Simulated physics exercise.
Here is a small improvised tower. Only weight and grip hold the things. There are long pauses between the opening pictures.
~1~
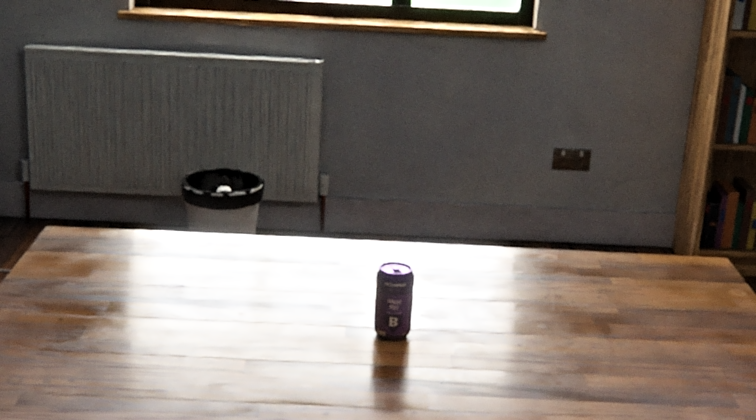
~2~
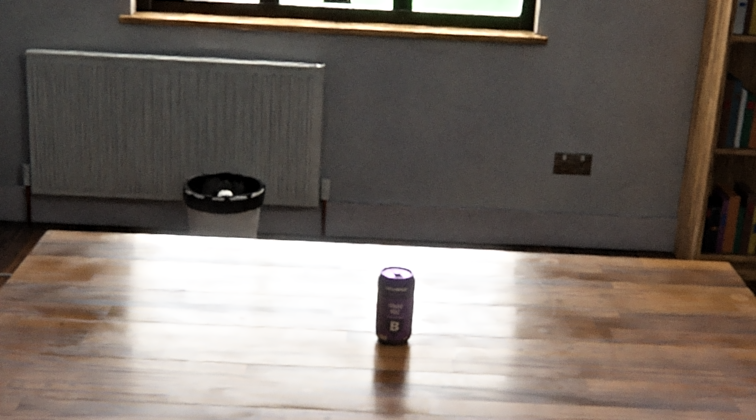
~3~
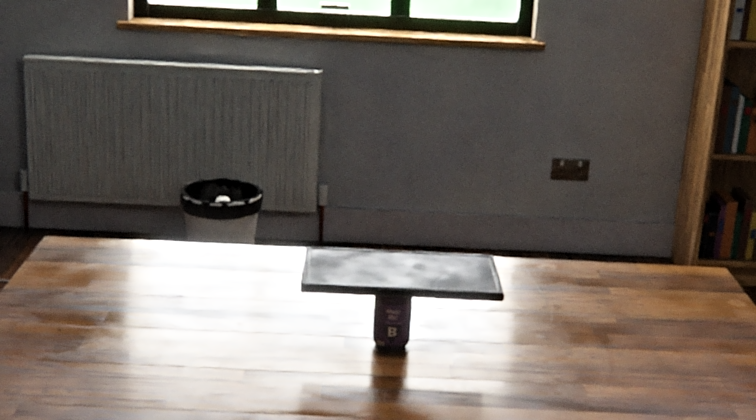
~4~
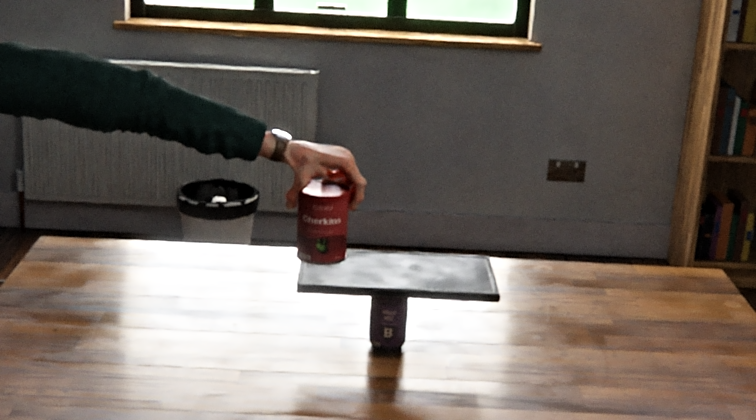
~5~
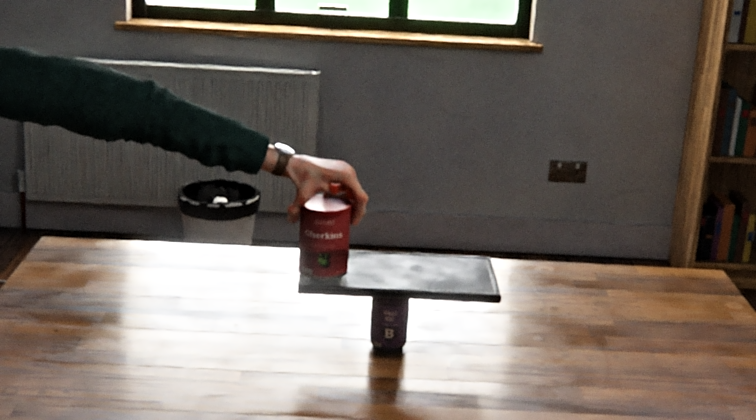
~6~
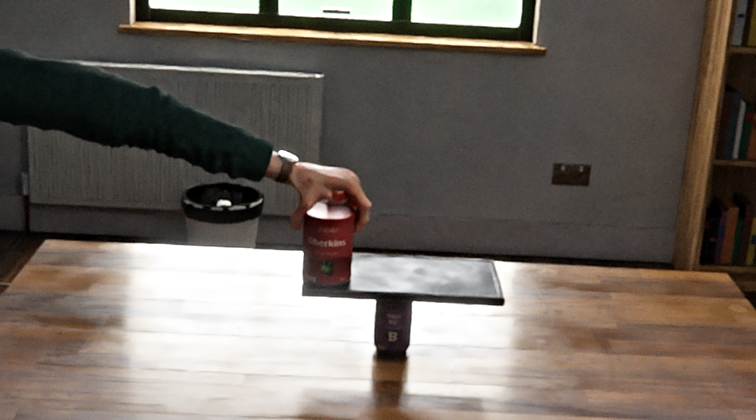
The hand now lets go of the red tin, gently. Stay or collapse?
In the end the stack loses its balance.
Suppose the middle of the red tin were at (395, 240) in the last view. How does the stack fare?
Then it keeps its balance.
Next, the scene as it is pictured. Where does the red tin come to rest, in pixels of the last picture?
At about (236, 342).
Then, 0.30 s past the last view, red tin now fallen; black lid rocked 58° from its first pose.
Then, 0.40 s past the last view, black lid rocked 67° from its first pose.
Then, 0.60 s past the last view, black lid rocked 52° from its first pose.
Then, 1.30 s past the last view, black lid now fallen.
Finally, fallen, red tin and black lid; purple can still in place. Final places as the last picture's camera would see them, red tin near (236, 342). The stack comes apart.
